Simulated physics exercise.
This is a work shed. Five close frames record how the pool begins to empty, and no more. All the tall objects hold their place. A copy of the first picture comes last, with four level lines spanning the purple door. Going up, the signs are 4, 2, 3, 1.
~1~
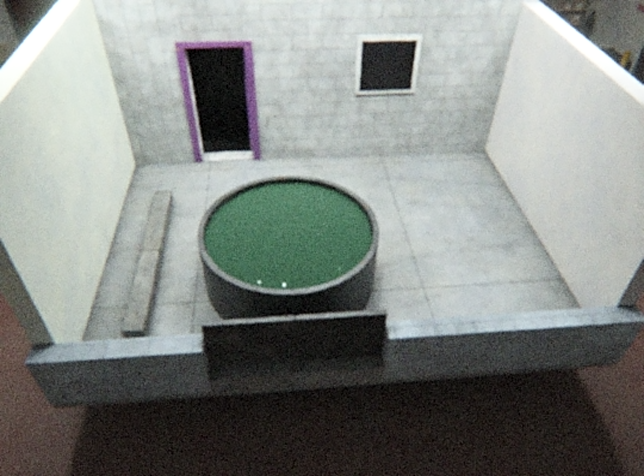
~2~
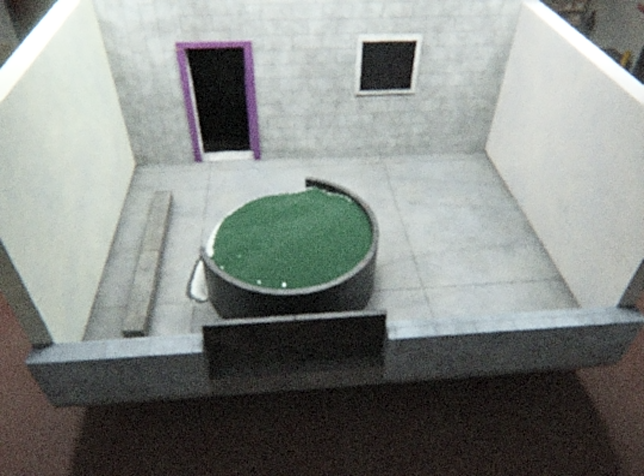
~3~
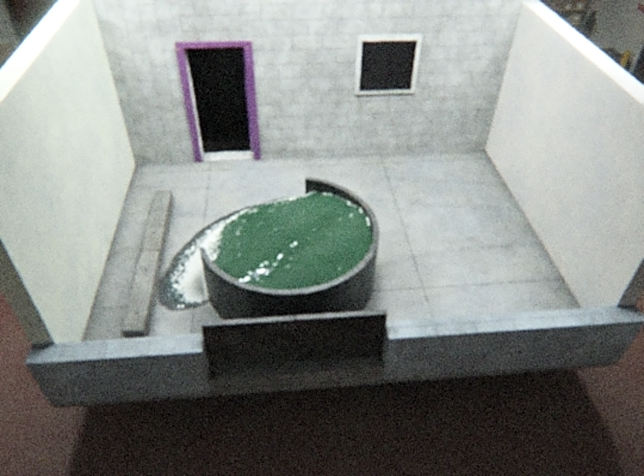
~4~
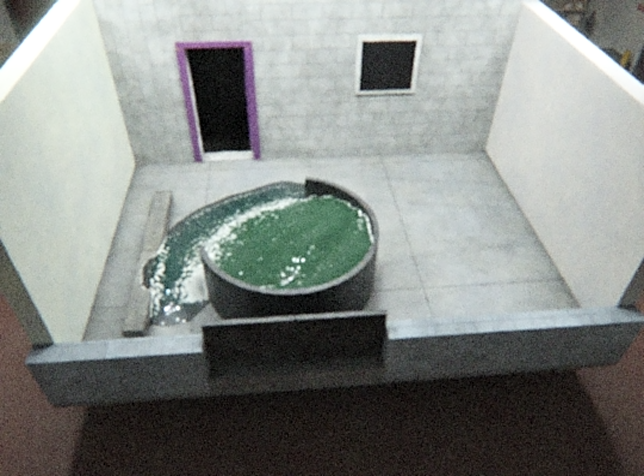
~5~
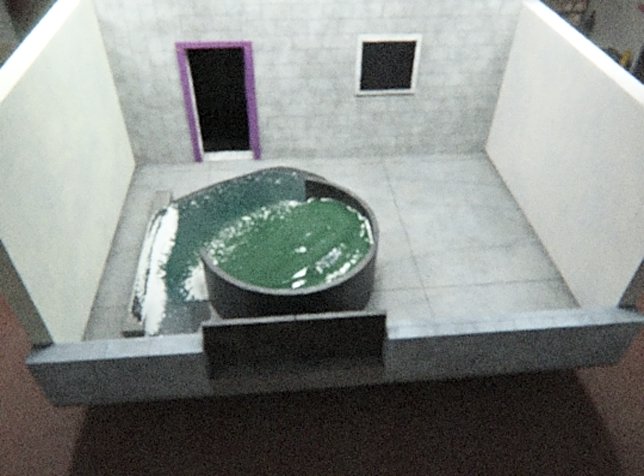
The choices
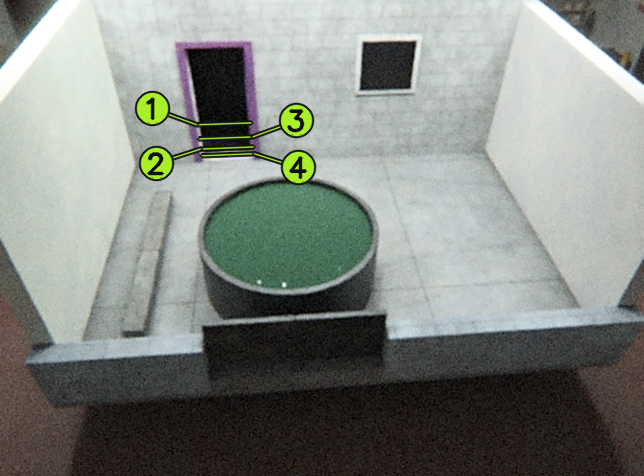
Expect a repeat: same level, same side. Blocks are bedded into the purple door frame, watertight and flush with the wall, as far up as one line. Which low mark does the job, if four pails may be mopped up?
Use mark 3.
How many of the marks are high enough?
Two of them.
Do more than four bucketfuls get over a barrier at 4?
Yes.
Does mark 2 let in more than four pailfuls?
Yes.
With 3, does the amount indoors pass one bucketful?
No.
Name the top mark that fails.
Mark 2.
On the marked copy, 1 at (224, 123); 2 at (227, 147); 3 at (226, 137); 4 at (228, 154); from the bottom up 4, 2, 3, 1.
With 1, nothing gets over.
With 2, about 10 bucketfuls get in.
With 3, a splash gets over, under a bucket.
With 4, dozens of bucketfuls pour in.
